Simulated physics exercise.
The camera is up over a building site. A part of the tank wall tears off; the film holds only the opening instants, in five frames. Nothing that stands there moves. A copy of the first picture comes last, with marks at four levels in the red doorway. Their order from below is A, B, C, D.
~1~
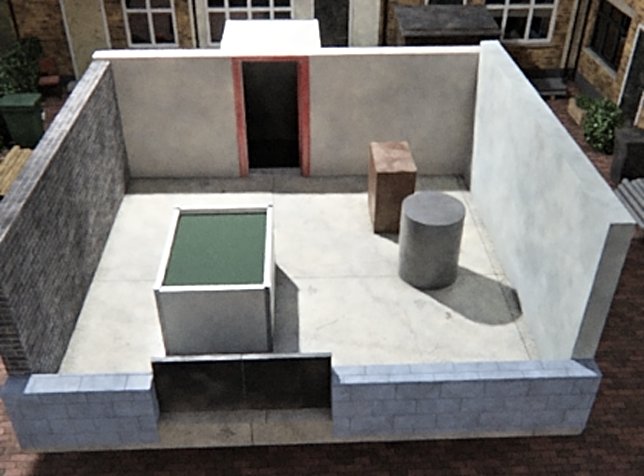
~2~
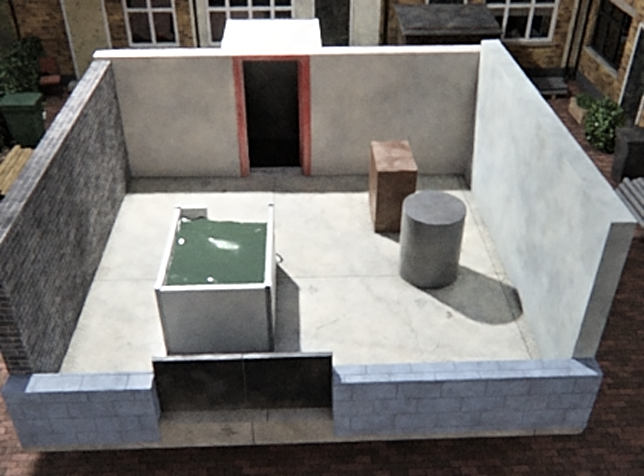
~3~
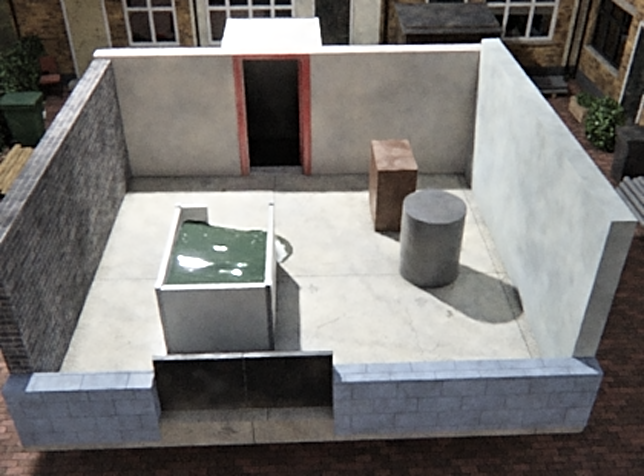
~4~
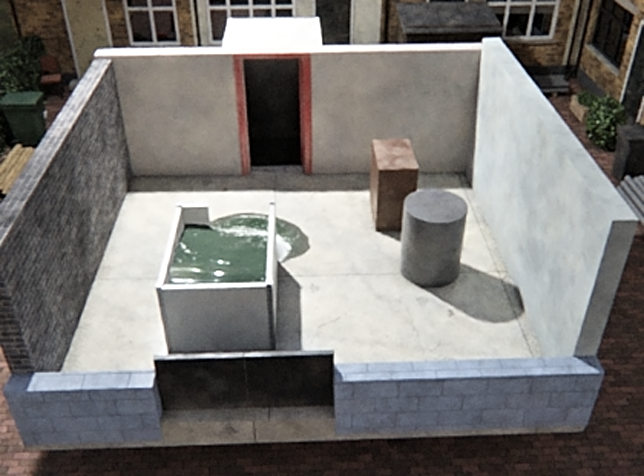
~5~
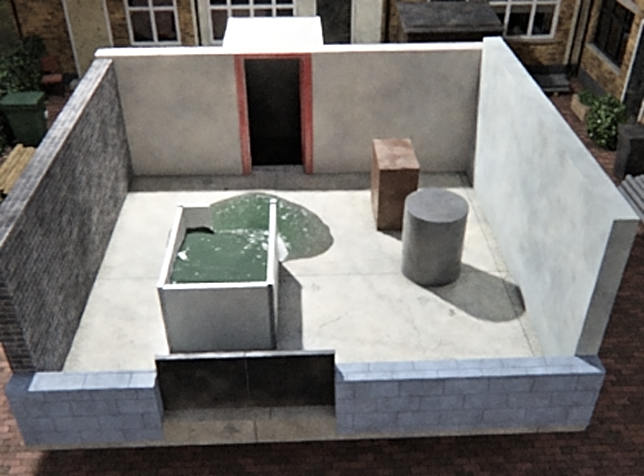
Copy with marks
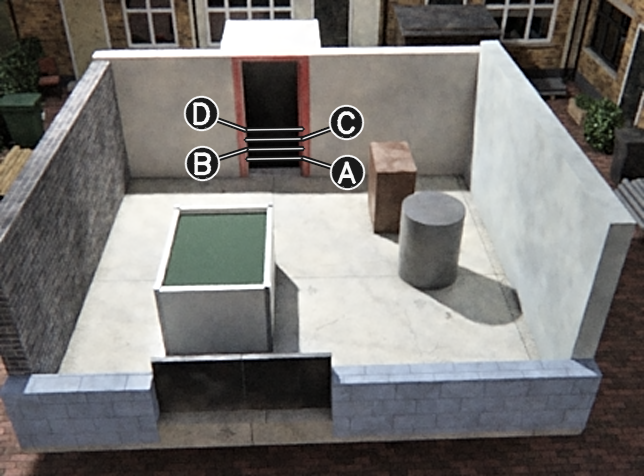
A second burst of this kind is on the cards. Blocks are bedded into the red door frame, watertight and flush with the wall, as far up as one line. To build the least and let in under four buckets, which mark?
A.
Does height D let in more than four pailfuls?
No.
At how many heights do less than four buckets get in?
All of the four.
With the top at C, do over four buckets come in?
No.
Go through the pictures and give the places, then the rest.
The first picture shows water in the tank at rest, its middle at (219, 249); foot of the red doorway at (275, 176); shut gate at (243, 365).
In the second picture, water covers 1 % of the ground, its front hidden from here.
In the third picture, water covers 3 % of the ground, its front hidden from here.
The fourth picture shows front seen at (290, 229), 6 % of the ground wet.
The fifth picture shows front seen at (267, 195), 12 % of the ground wet.
On the marked copy, A at (275, 158); B at (274, 149); C at (274, 139); D at (273, 129); from the bottom up A, B, C, D.
With A, a splash gets over, under a bucket.
With B, nothing gets over.
With C, nothing gets over.
With D, nothing gets over.
